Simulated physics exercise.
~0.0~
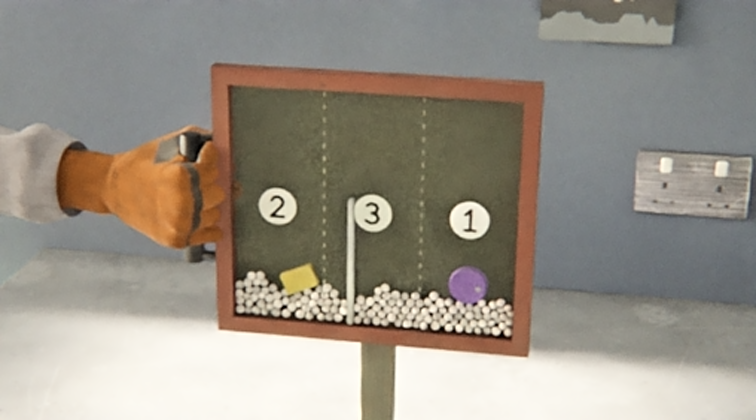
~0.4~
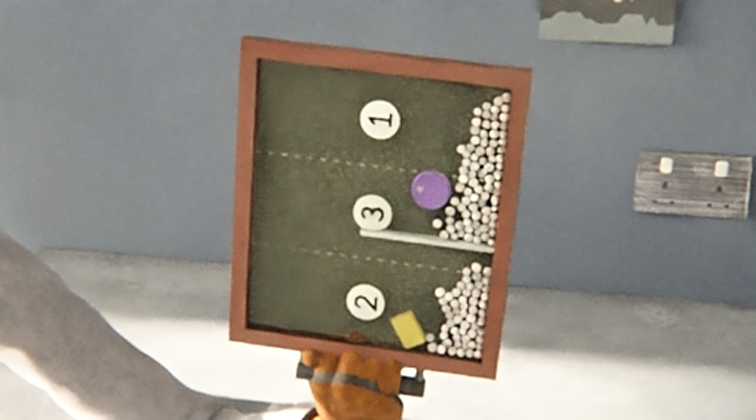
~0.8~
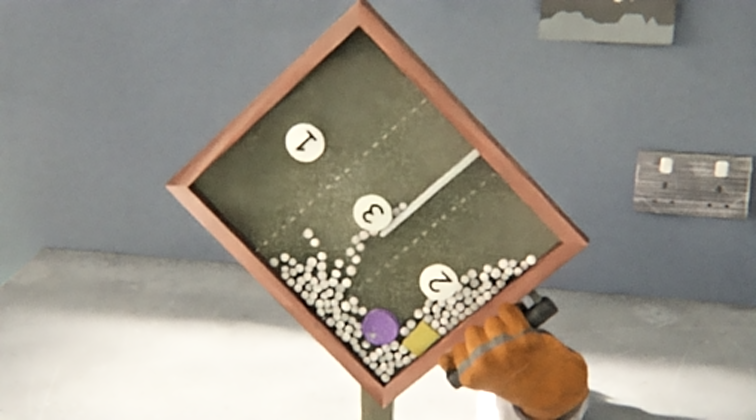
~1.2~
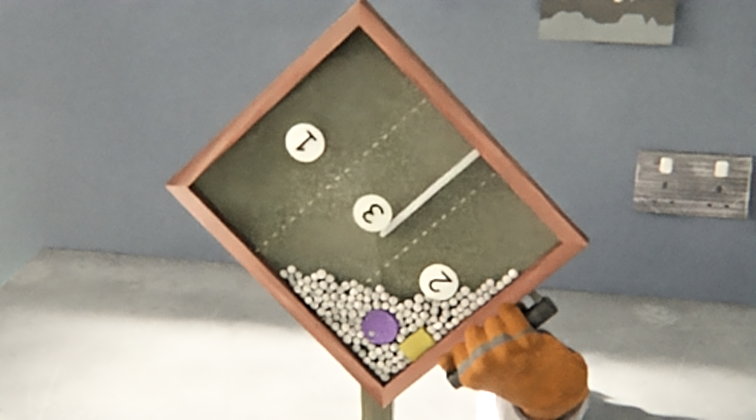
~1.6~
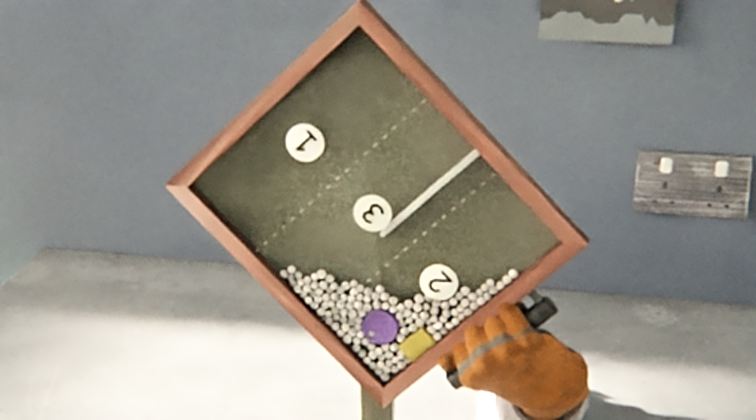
A gloved hand turns the framed case anticlockwise, and its white beads settle low.
